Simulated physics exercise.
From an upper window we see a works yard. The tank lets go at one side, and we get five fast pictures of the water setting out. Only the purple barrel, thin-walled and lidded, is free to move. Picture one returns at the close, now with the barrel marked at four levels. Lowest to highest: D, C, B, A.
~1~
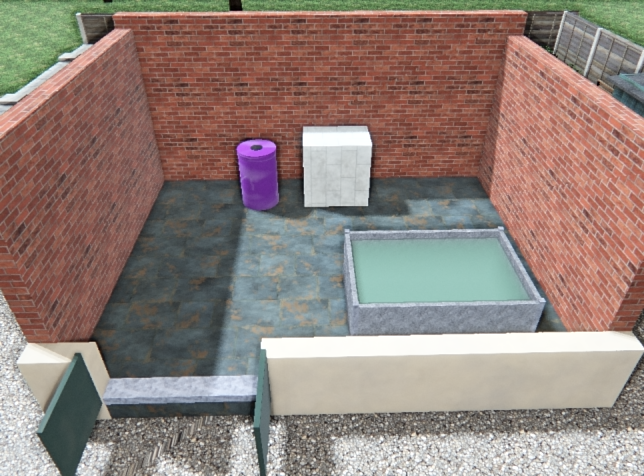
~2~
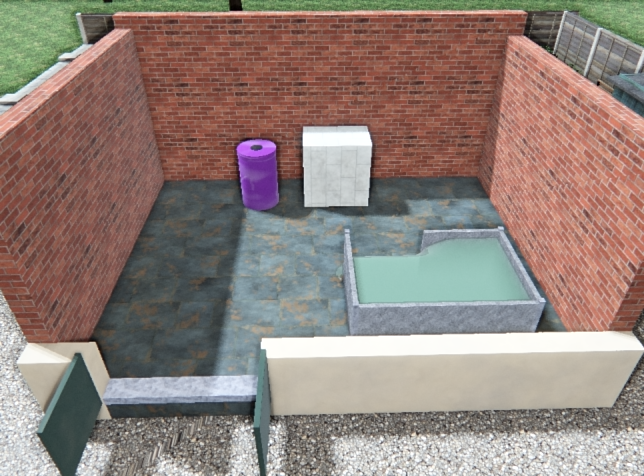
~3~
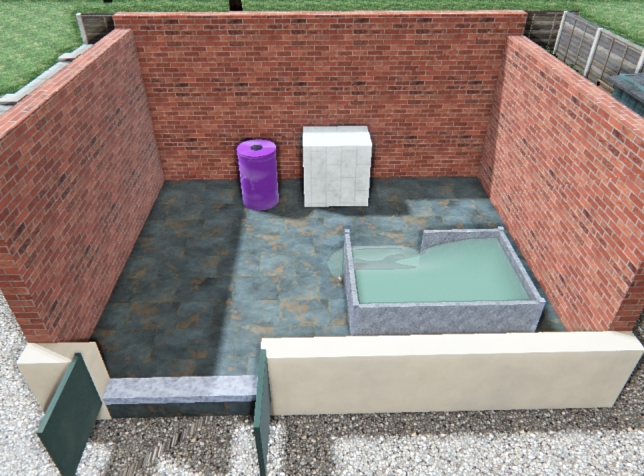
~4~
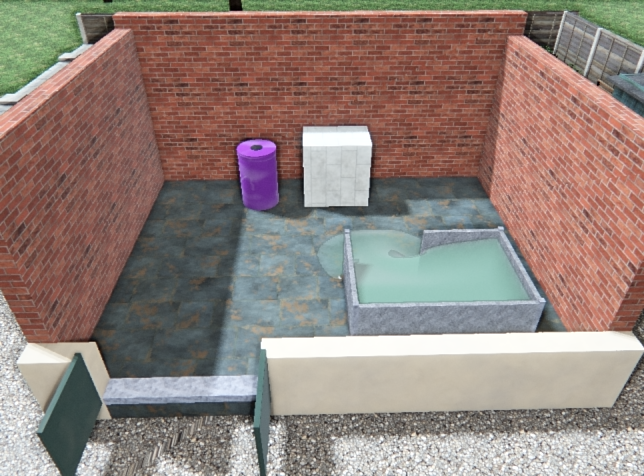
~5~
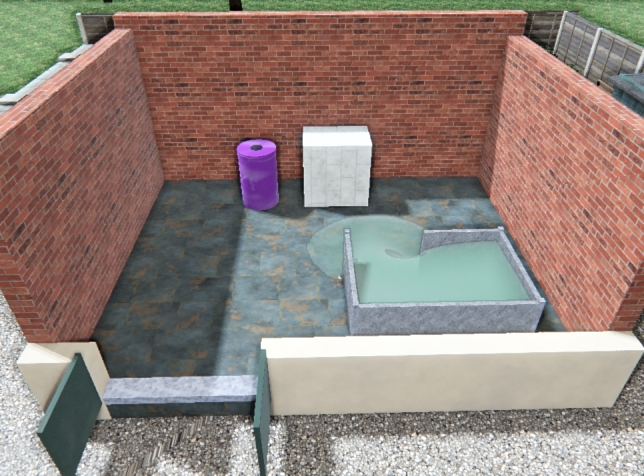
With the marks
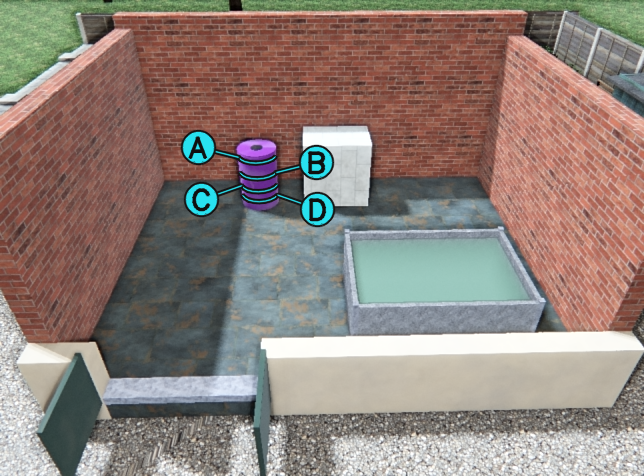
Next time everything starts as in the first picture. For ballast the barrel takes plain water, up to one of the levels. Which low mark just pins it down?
That is level C.
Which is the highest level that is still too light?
Here it is level D.
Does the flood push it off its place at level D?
Yes, that goes wrong.
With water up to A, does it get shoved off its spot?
No, that is safe.
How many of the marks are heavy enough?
Three of the four.
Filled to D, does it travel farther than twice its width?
No.
On the marked copy, A at (255, 163); B at (257, 178); C at (258, 191); D at (259, 201); from the bottom up D, C, B, A.
Choosing A, it does not move.
Choosing B, it does not move.
Choosing C, it does not move.
Choosing D, it is pushed about its own width away.
